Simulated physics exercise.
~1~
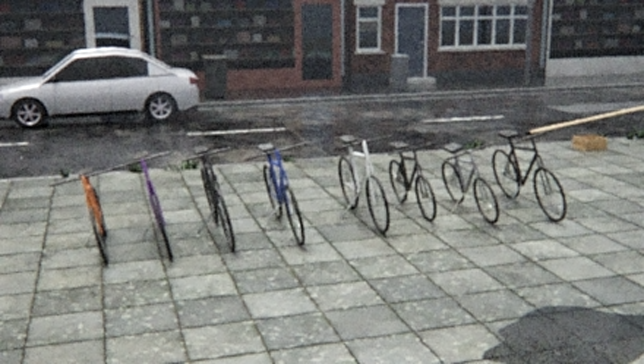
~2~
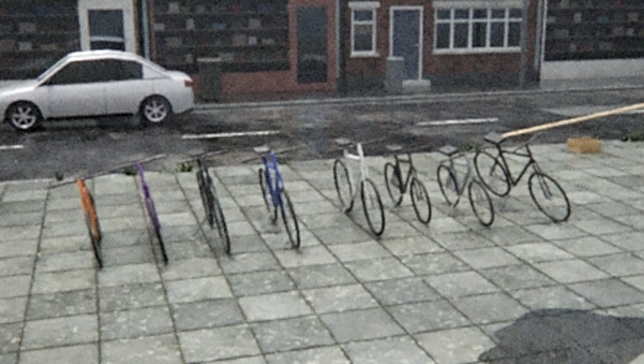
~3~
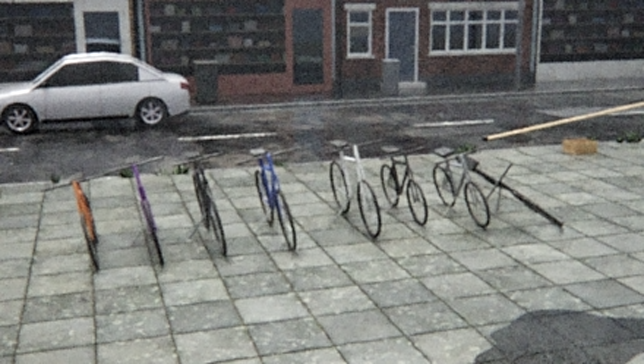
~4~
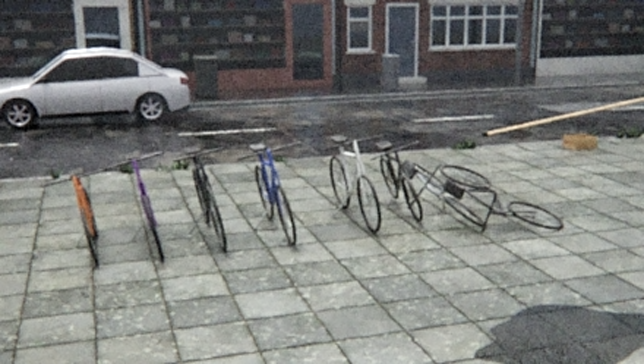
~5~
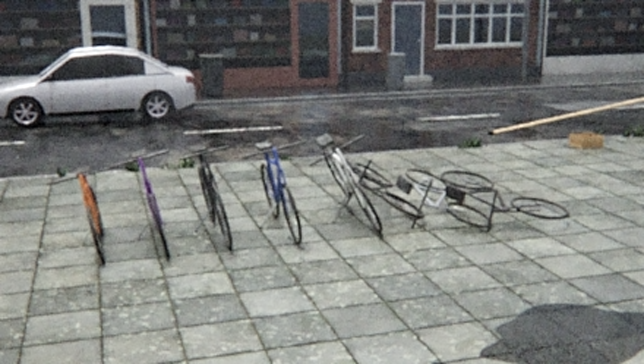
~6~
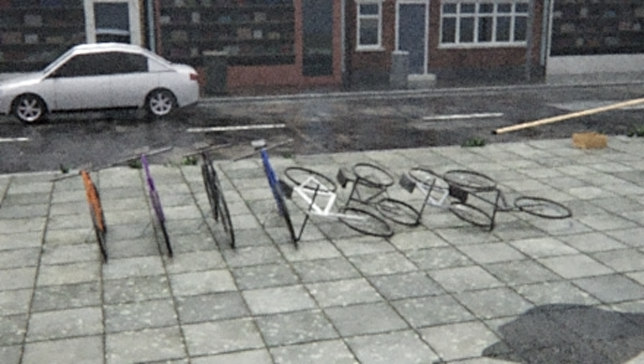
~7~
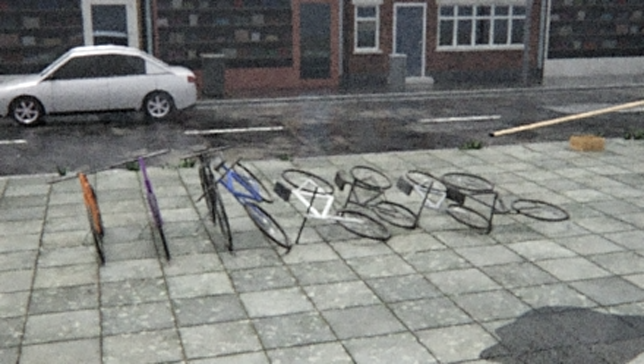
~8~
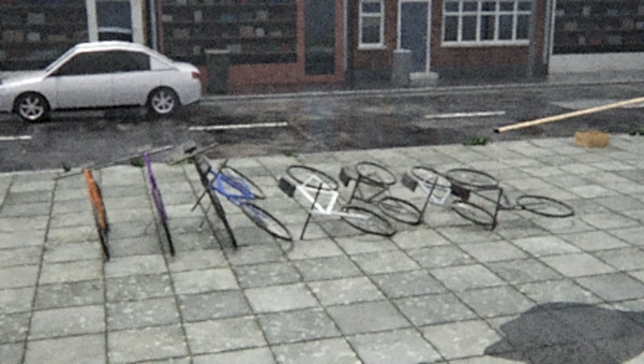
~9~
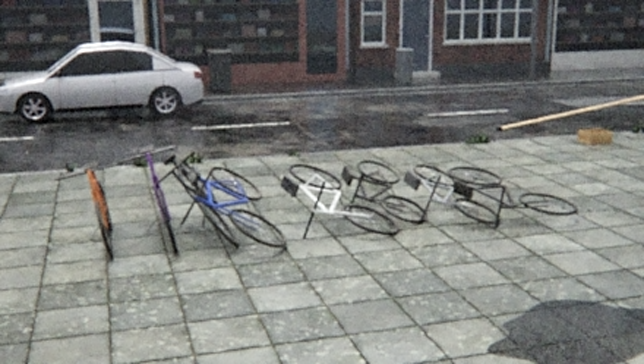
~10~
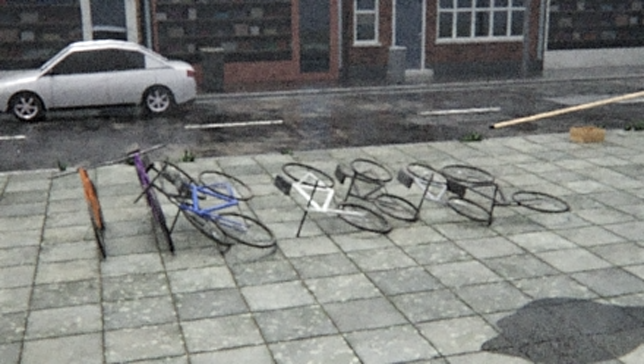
A long pole shoves the rightmost bicycle in a row standing on wet paving, while a pale car sits across the street. That dark bicycle tips left and drops nearly flat, and its neighbour goes down after it. The fall travels leftward along the row, taking the next dark bicycle and then the white one. The blue bicycle leans and topples toward the black one beside it, which sinks over in turn against the purple bicycle. At the end the purple bicycle tilts only slightly, and the orange one at the far left still stands upright.
